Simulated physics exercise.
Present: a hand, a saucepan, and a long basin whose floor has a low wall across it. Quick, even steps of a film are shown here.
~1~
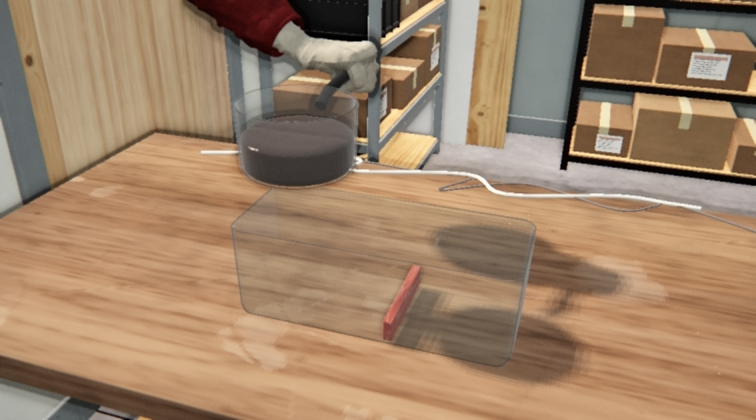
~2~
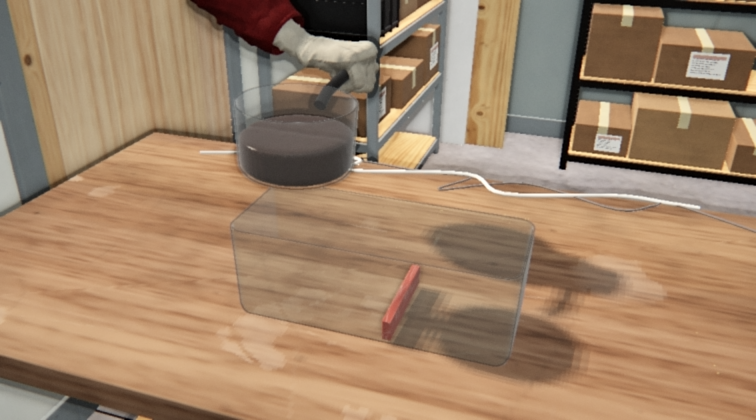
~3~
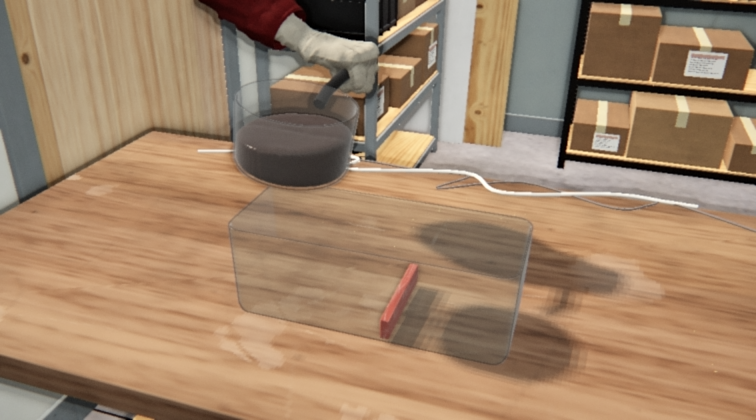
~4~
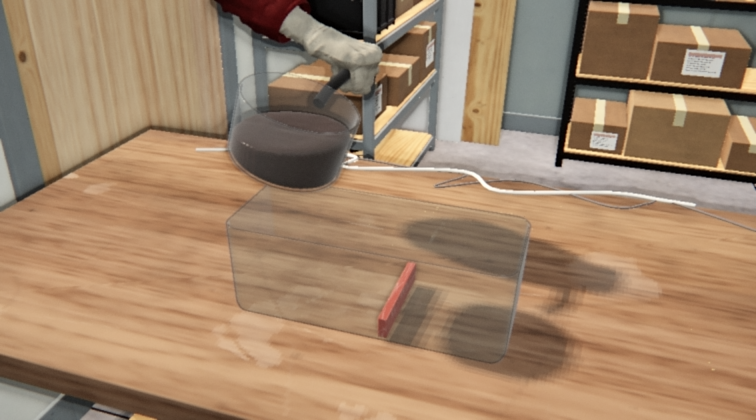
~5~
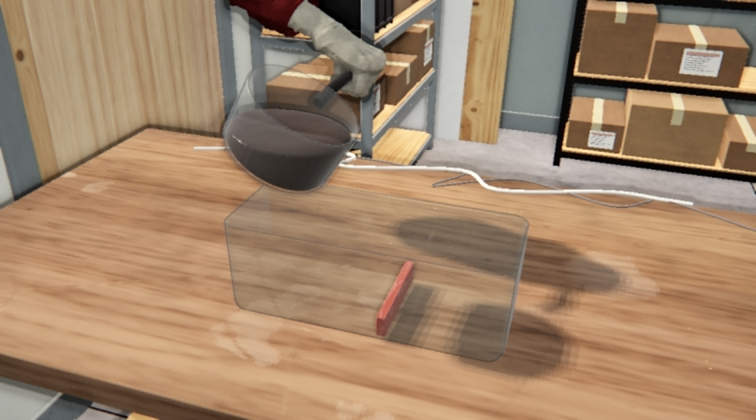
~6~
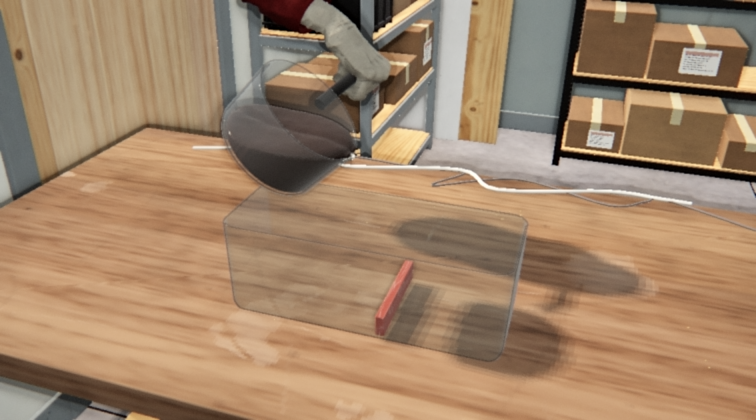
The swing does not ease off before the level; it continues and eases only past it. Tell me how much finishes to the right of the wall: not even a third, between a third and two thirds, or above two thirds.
Once it settles, the part right of the wall is below a third, I'd say.
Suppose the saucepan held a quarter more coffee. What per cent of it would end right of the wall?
It works out near 25 percent.
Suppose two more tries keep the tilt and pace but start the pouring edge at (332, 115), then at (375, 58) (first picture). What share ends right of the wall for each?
Roughly 25 percent on the first try and 50 percent on the second.
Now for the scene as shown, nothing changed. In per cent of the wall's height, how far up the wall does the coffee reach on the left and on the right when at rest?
Near 70 in a hundred to the left, 20 to the right.
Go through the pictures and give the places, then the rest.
In the first picture, tilt 0°; pouring edge (353, 111); surface from (249, 126) to (353, 140); the long basin's rim runs from (255, 205) to (530, 251); the wall's top is at (403, 293).
In the second picture, tilt 2°; pouring edge (353, 112); surface from (248, 125) to (352, 140).
In the third picture, tilt 8°; pouring edge (354, 118); surface from (246, 124) to (350, 139).
In the fourth picture, tilt 18°; pouring edge (355, 128); surface from (241, 121) to (349, 140).
In the fifth picture, tilt 30°; pouring edge (354, 141); surface from (237, 115) to (350, 142).
In the sixth picture, tilt 45°; pouring edge (351, 156); surface from (236, 107) to (352, 145).
A moment on, the saucepan is tipped right over and 28 per cent is still to pour, 44 is left of the wall and 0 right of it.
Next, the saucepan is tipped right over and 8 per cent is still to pour, 75 is left of the wall and 10 right of it.
Then the saucepan is tipped right over and 1 per cent is still to pour, 79 is left of the wall and 16 right of it.
Later the saucepan is tipped right over and 0 per cent is still to pour, 80 is left of the wall and 17 right of it.
In the end 80 per cent lies left of the wall, 18 right of it and 3 outside.
